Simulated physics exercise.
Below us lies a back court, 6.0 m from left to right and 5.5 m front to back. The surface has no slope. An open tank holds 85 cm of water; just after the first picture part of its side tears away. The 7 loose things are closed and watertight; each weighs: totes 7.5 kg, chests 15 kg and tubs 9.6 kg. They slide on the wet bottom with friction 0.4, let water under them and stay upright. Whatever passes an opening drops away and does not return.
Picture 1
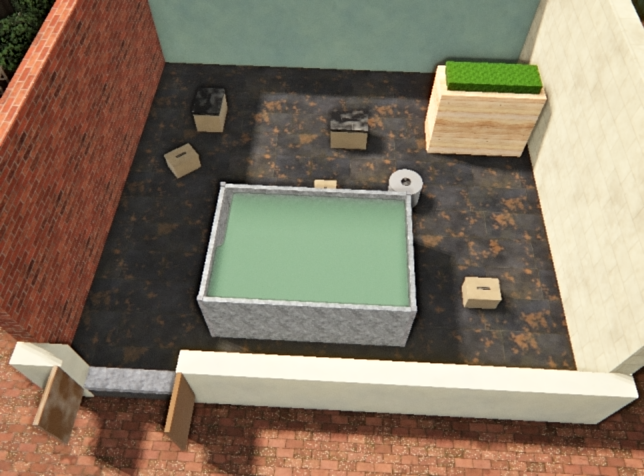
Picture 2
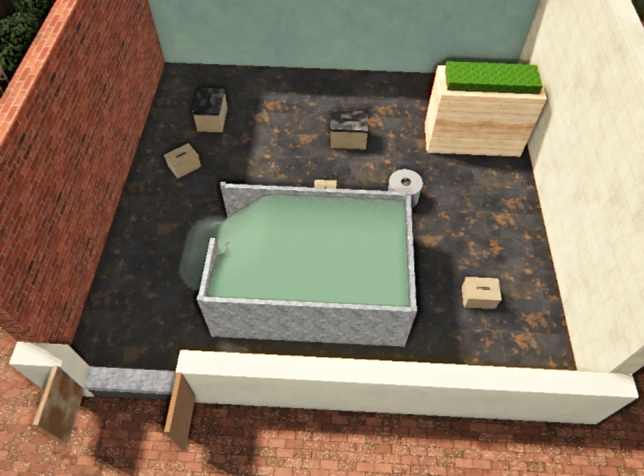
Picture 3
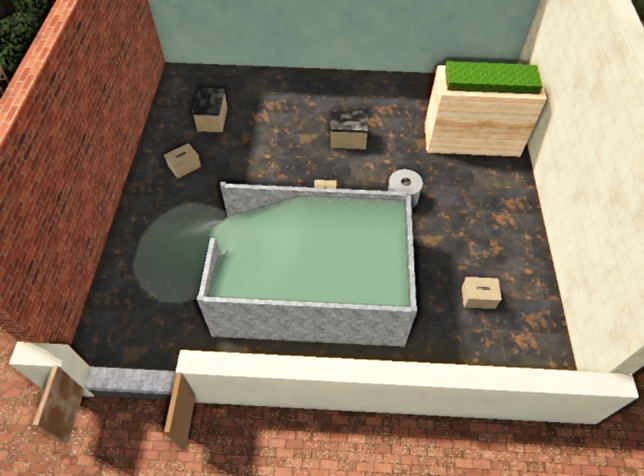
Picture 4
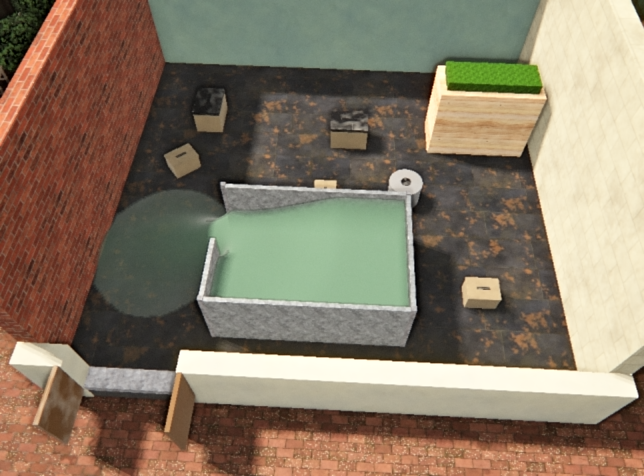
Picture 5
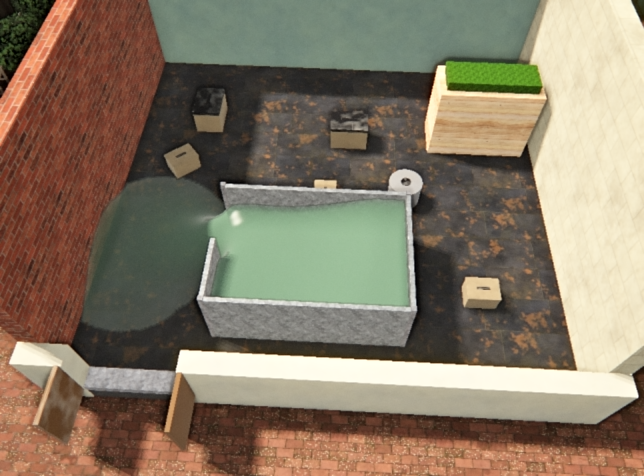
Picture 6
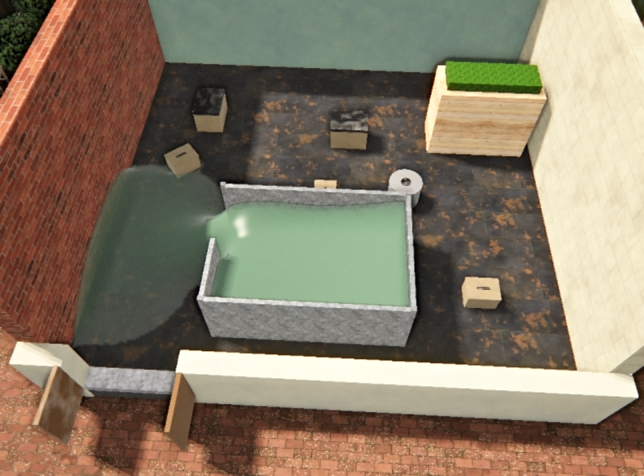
Greenish water pours through a gap that opens in the left side of a grey stone-walled tank, in a walled court seen from above by a still camera. Tan boxes, some dark-topped, a pale ring-shaped object and a grass-topped wooden block stand around it on dark, rust-flecked ground. The water fans out leftward in a rounded sheet, reaches the red brick wall and spreads along it, while the objects stay put.
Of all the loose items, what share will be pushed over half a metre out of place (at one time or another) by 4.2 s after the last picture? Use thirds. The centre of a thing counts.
That comes to under a third.
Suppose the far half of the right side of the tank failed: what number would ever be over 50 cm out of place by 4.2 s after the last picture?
Then 6.
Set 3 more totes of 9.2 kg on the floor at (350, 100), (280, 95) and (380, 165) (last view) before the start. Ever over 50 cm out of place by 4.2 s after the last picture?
In turn: Over, more, under.
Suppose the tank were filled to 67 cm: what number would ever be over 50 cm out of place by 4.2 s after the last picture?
In that case 2 of them.
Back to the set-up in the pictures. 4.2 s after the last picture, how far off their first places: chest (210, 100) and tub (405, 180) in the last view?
In turn: 150 cm, 0 cm.
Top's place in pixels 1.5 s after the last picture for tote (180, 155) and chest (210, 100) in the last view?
Near (208, 58) and (241, 95).
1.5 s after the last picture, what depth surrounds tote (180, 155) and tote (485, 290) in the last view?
Roughly 12 and 0 cm.
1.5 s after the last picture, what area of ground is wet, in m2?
About 12 m2.
Then, 0.4 s after the last picture 0 of 7 are over 50 cm from their spots; 0 afloat.
Then, 1.5 s after the last picture 1 of 7 are over 50 cm from their spots; 1 afloat.
Then, 2.8 s after the last picture 2 of 7 are over 50 cm from their spots; 0 afloat.
Then, 4.2 s after the last picture 2 of 7 are over 50 cm from their spots, and 2 have been at some point; 1 afloat.
